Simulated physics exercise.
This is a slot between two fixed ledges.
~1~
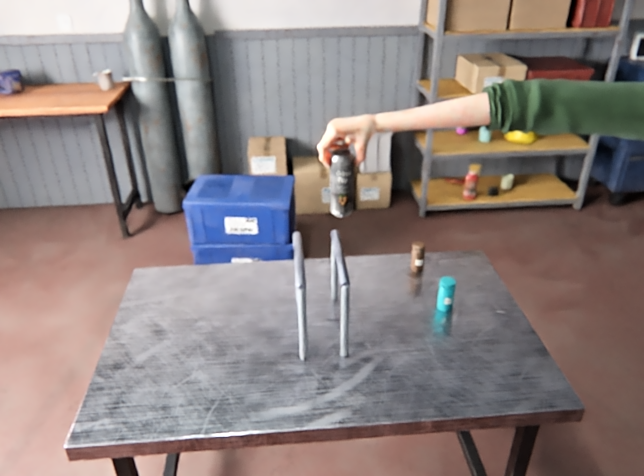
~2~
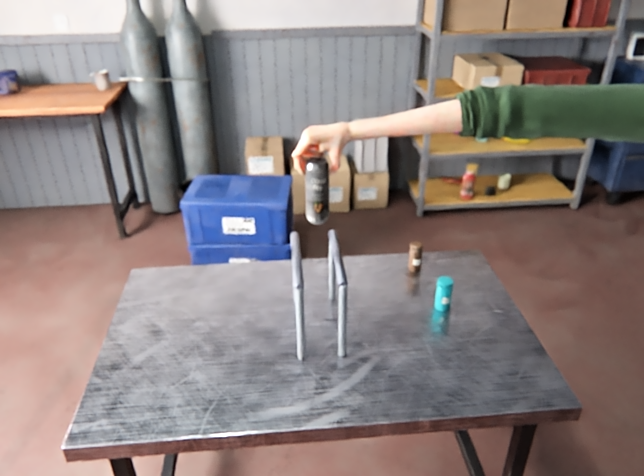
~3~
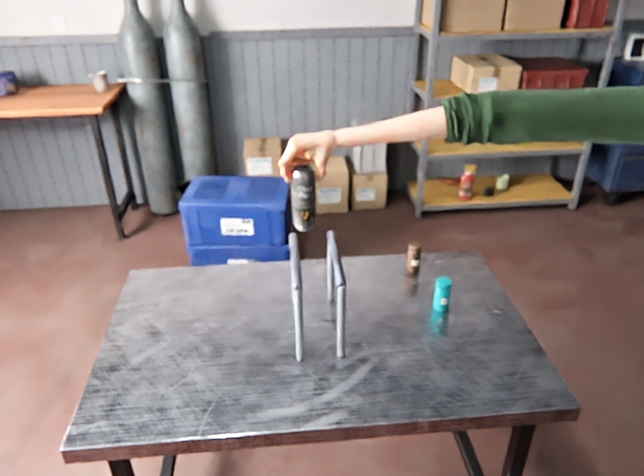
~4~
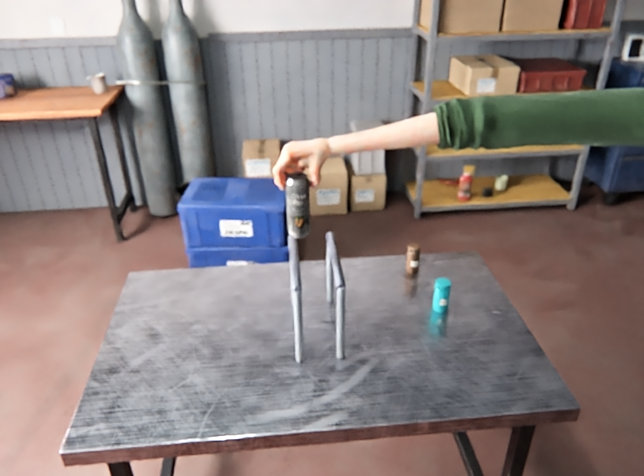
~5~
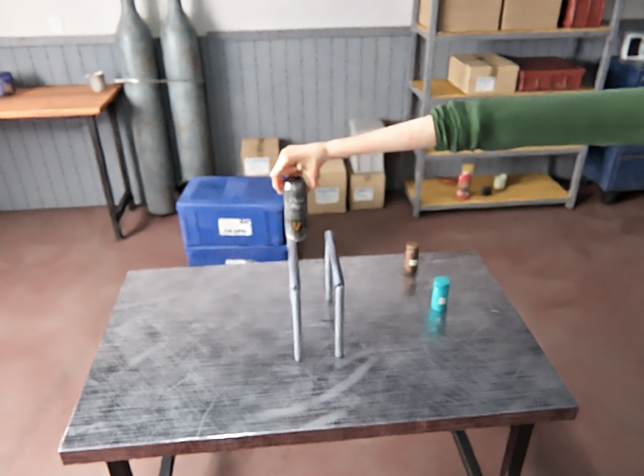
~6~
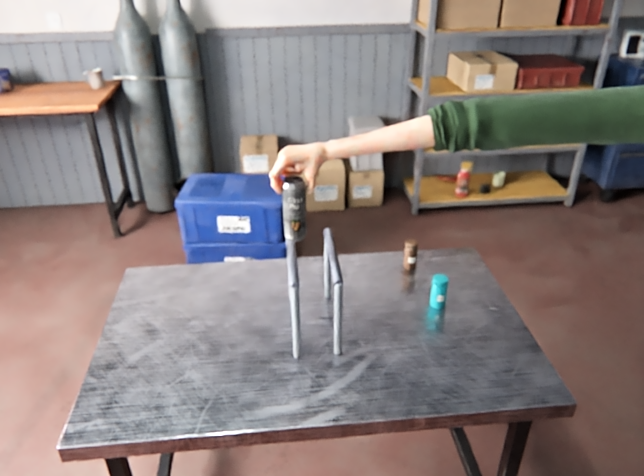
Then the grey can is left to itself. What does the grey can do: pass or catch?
As it turns out, it lodges.
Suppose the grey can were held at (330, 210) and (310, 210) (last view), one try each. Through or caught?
In the first case it lodges; in the second case it drops through.
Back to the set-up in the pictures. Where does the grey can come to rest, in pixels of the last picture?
At about (325, 245).
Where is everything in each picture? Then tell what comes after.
Being brought over the gap; grey can (342, 184); turquoise shaker (446, 294), in the first picture.
Being brought over the gap; grey can (318, 191); turquoise shaker (444, 294), in the second picture.
Being brought over the gap; grey can (304, 199); turquoise shaker (443, 294), in the third picture.
Being brought over the gap; grey can (298, 206); turquoise shaker (442, 295), in the fourth picture.
Being brought over the gap; grey can (296, 209); turquoise shaker (441, 294), in the fifth picture.
Held still over the gap; grey can (295, 209); turquoise shaker (439, 291), in the sixth picture.
Then, 0.20 s later than the last frame, grey can moved about its own width near (295, 227).
Then, 0.40 s later than the last frame, grey can tilted by 40° near (316, 234).
When it is over, lying over on the stand or table, grey can; the other 2 as before. End places, in pixels of the last picture, grey can near (324, 244). The can stays on top.
